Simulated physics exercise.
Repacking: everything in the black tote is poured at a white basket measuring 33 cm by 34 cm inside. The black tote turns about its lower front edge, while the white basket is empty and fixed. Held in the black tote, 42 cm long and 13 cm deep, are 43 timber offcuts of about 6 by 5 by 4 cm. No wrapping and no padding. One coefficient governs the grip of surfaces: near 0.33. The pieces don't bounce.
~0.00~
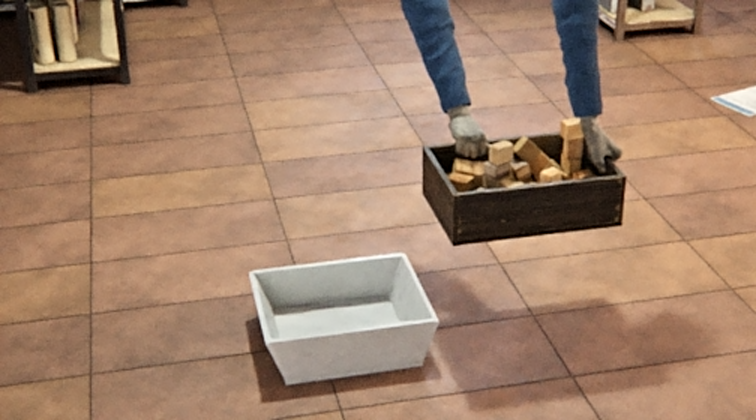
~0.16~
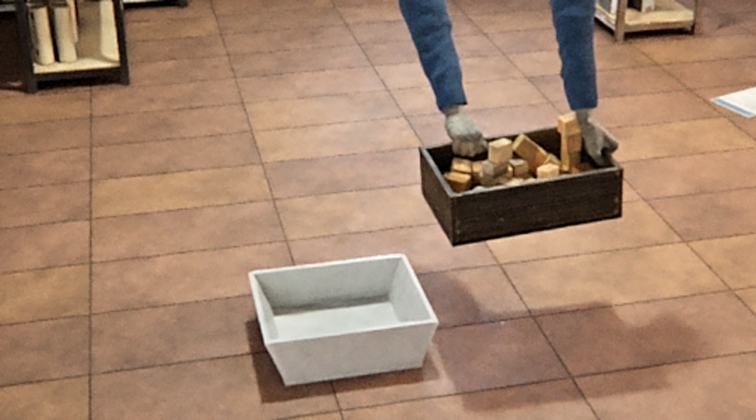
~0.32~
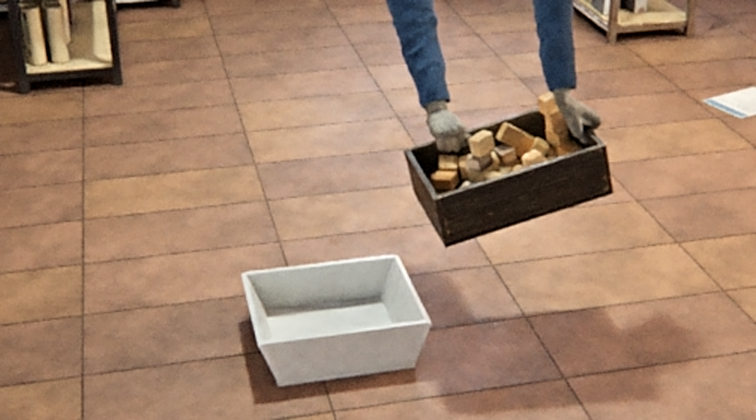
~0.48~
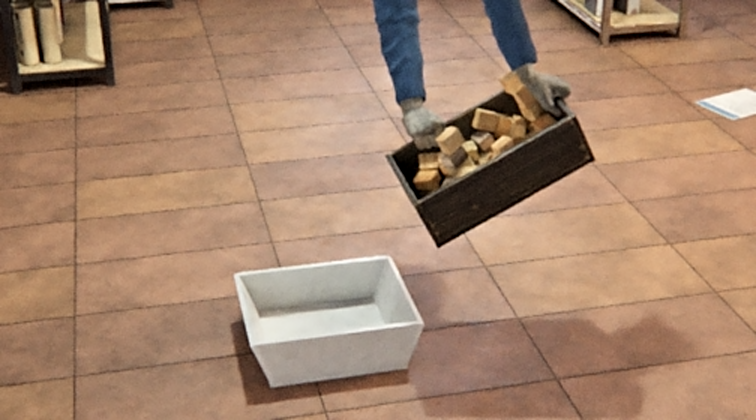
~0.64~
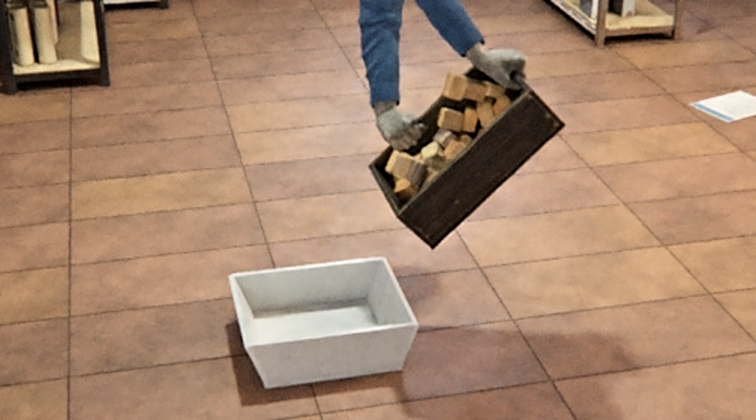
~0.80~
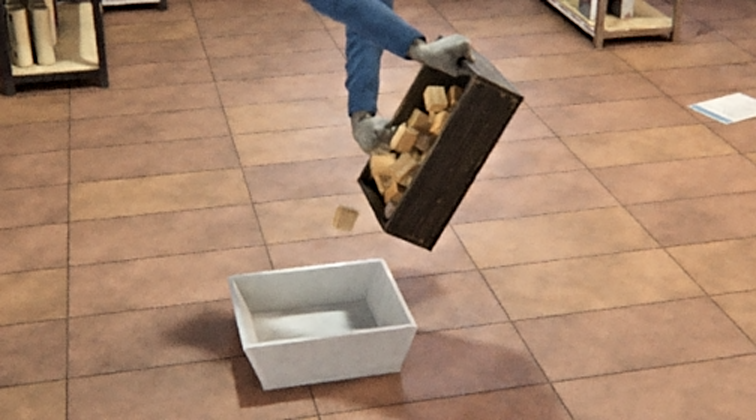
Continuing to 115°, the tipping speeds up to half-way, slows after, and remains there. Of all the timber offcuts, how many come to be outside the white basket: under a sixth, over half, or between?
Outside tally: Short of one sixth, white basket.
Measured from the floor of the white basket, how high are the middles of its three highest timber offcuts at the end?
Roughly 9 cm.
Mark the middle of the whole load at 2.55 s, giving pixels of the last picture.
(309, 333).
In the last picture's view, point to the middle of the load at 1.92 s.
Somewhere around (309, 325) in pixels.
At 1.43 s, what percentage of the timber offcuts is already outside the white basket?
0 % by then.
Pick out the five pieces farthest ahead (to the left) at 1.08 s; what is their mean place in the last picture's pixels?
Mean place: Roughly (298, 317).
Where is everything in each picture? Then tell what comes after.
In the first frame (places track the rim corner closest to us here), black tote (458, 194); white basket (271, 341); tipped 0°; all still inside.
Black tote (455, 195); tipped 3°, in the second frame.
Black tote (439, 197); tipped 13°, in the third frame.
Black tote (418, 202); tipped 26°, in the fourth frame.
Black tote (399, 212); tipped 43°; 2 out, the lowest offcut at (400, 164), in the fifth frame.
Black tote (386, 227); white basket (249, 346); tipped 60°; 1 out, the lowest offcut at (345, 218), in the sixth frame.
After 1.08 s, tilt 90°; 37 still in the black tote, 4 in the white basket and 2 in the air.
After 1.43 s, tilt 113°; 28 still in the black tote, 10 in the white basket and 5 in the air.
After 1.92 s, tilt 115°; 1 still in the black tote, 38 in the white basket and 4 in the air.
Outcome (at 2.55 s), 43 in the white basket. Asked share, 0 of 43, 0 per cent.
